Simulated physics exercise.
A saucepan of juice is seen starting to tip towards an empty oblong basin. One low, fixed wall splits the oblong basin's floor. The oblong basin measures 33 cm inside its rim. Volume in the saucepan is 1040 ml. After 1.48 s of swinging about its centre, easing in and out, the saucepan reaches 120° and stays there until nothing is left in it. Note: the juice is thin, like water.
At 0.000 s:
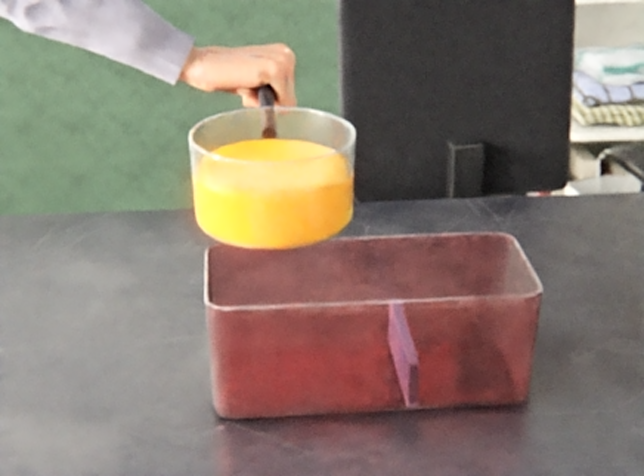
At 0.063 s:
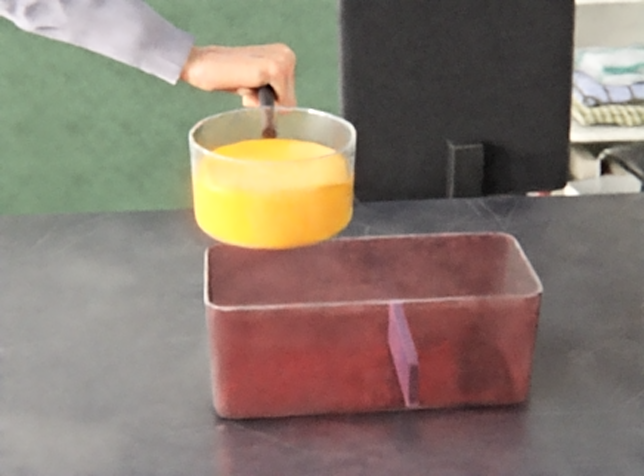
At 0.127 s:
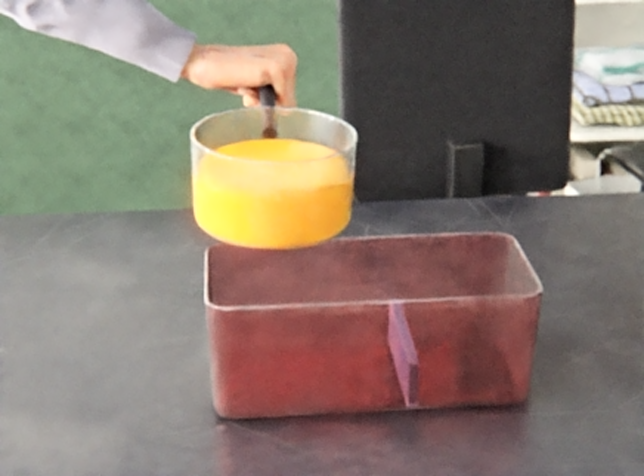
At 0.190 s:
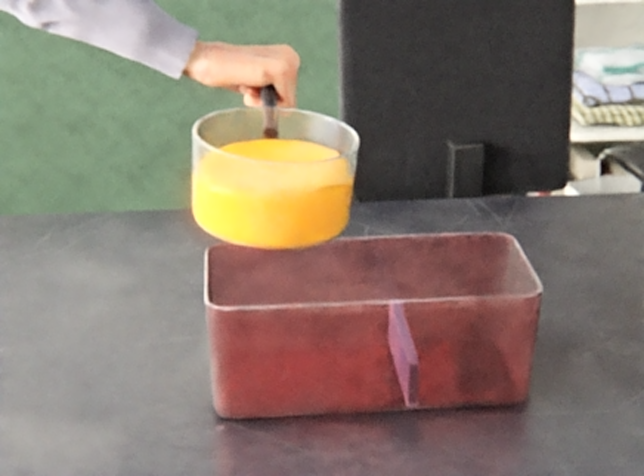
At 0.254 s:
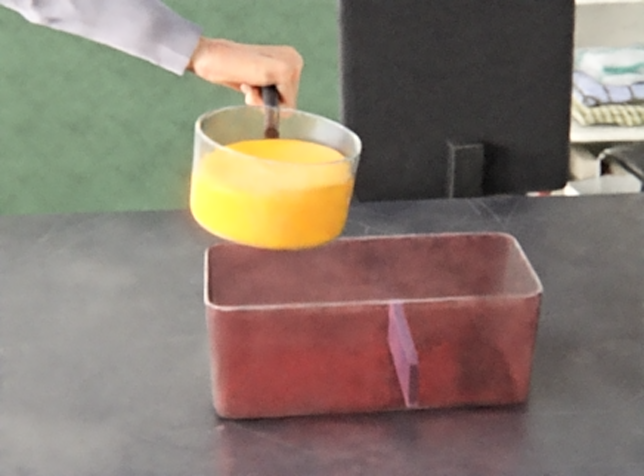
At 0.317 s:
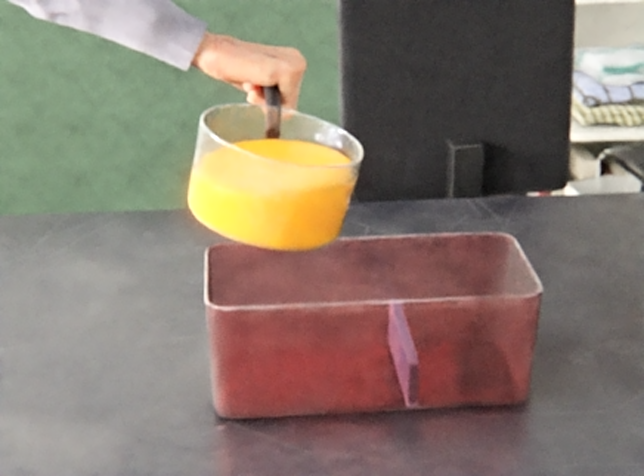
A saucepan of bright orange-yellow juice, gripped by a hand above an empty reddish oblong basin on a dark table, hung level at first, then slowly tilted slightly to the right.
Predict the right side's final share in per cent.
The right side finishes with roughly 46 per cent.
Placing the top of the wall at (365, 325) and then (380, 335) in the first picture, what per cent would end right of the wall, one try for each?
In order, 80 and 70 per cent.
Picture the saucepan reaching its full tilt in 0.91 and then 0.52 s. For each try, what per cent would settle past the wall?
30 and 20 %.
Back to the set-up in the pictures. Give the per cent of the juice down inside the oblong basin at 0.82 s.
The basin holds roughly 14 in a hundred parts at that moment.
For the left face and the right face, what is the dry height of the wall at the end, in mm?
The left side gives some 32 mm, the right side some 24 mm.
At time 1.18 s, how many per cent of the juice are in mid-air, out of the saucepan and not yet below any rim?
About 4 percent.
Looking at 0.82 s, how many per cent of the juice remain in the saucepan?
About 62 percent.
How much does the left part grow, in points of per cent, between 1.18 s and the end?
That amounts to roughly 12 per cent of the whole.
After 0.82 s the tilt is 70° and 63 per cent is still to pour, 3 is left of the wall and 11 right of it.
After 1.18 s the tilt is 108° and 9 per cent is still to pour, 42 is left of the wall and 45 right of it.
After 1.56 s the tilt is 120° and 0 per cent is still to pour, 54 is left of the wall and 46 right of it.
After 1.98 s the tilt is 120° and 0 per cent is still to pour, 54 is left of the wall and 46 right of it.
In the end 54 per cent lies left of the wall, 46 right of it and 0 outside.
